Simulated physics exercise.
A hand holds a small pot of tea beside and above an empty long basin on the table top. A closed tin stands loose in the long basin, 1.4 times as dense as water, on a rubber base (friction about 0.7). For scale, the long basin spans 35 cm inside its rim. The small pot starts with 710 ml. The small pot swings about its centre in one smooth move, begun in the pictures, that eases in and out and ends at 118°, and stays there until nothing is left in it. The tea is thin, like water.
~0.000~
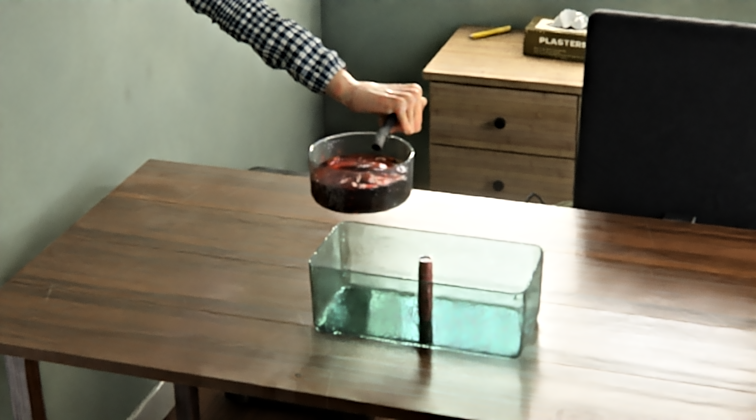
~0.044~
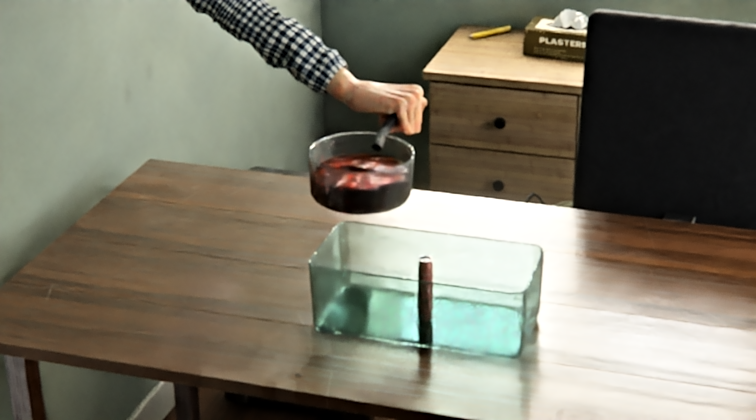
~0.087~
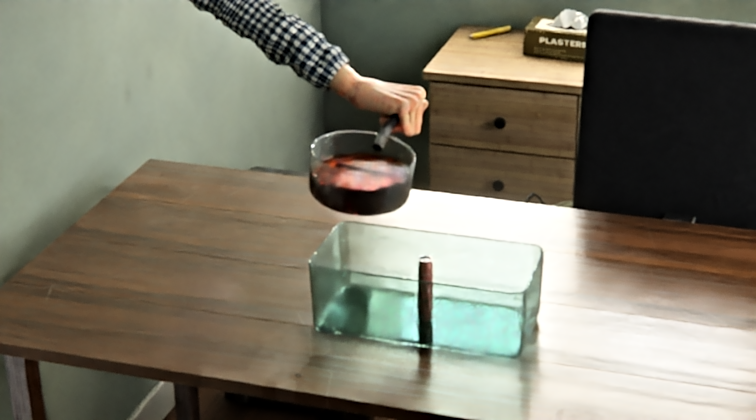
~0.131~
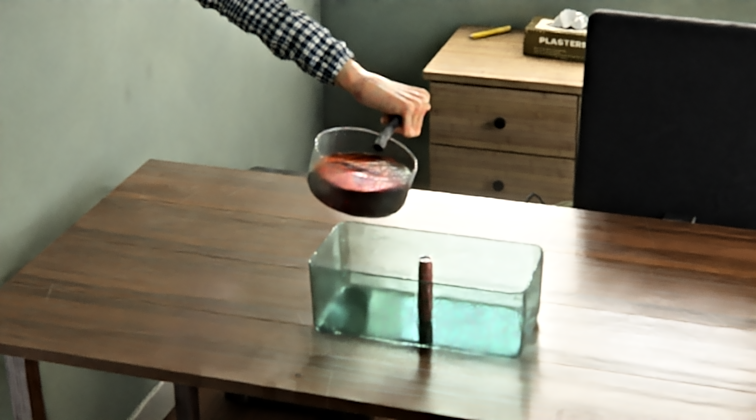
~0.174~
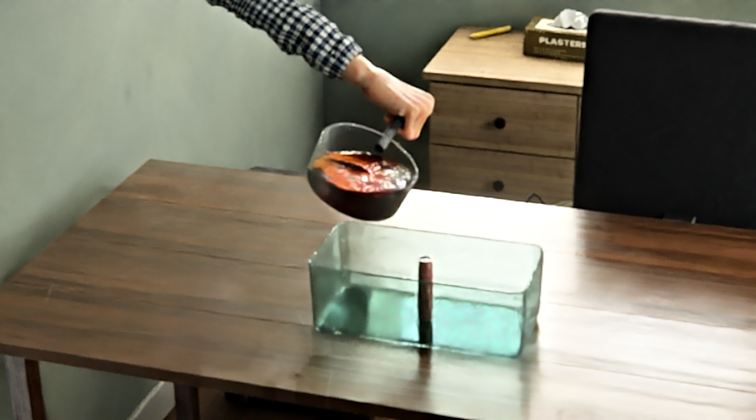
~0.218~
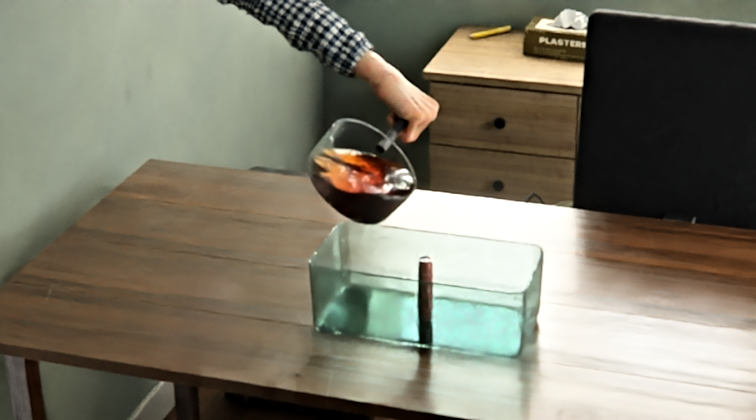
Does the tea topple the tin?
The tin goes over.
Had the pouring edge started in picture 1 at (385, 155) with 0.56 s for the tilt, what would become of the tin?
Then it falls.
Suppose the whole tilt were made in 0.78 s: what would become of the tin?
Then it keeps standing.
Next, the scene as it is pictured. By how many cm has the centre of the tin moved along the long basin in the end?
About 8.0 cm.
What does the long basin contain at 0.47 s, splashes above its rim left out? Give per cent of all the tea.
Near 54 in a hundred.
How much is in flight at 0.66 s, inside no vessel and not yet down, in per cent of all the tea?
Near 5 in a hundred.
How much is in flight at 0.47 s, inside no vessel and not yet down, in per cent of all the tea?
About 36 per cent.
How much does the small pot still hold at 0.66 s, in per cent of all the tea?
About 1 per cent.
After 0.47 s the tilt is 111° and 11 per cent is still to pour; the tin stands where it began.
After 0.66 s the tilt is 118° and 1 per cent is still to pour; the tin leans 6°.
After 0.85 s the tilt is 118° and 0 per cent is still to pour; the tin leans 48°.
After 1.06 s the tilt is 118° and 0 per cent is still to pour; the tin lies on its side.
In the end the tin lies on its side.
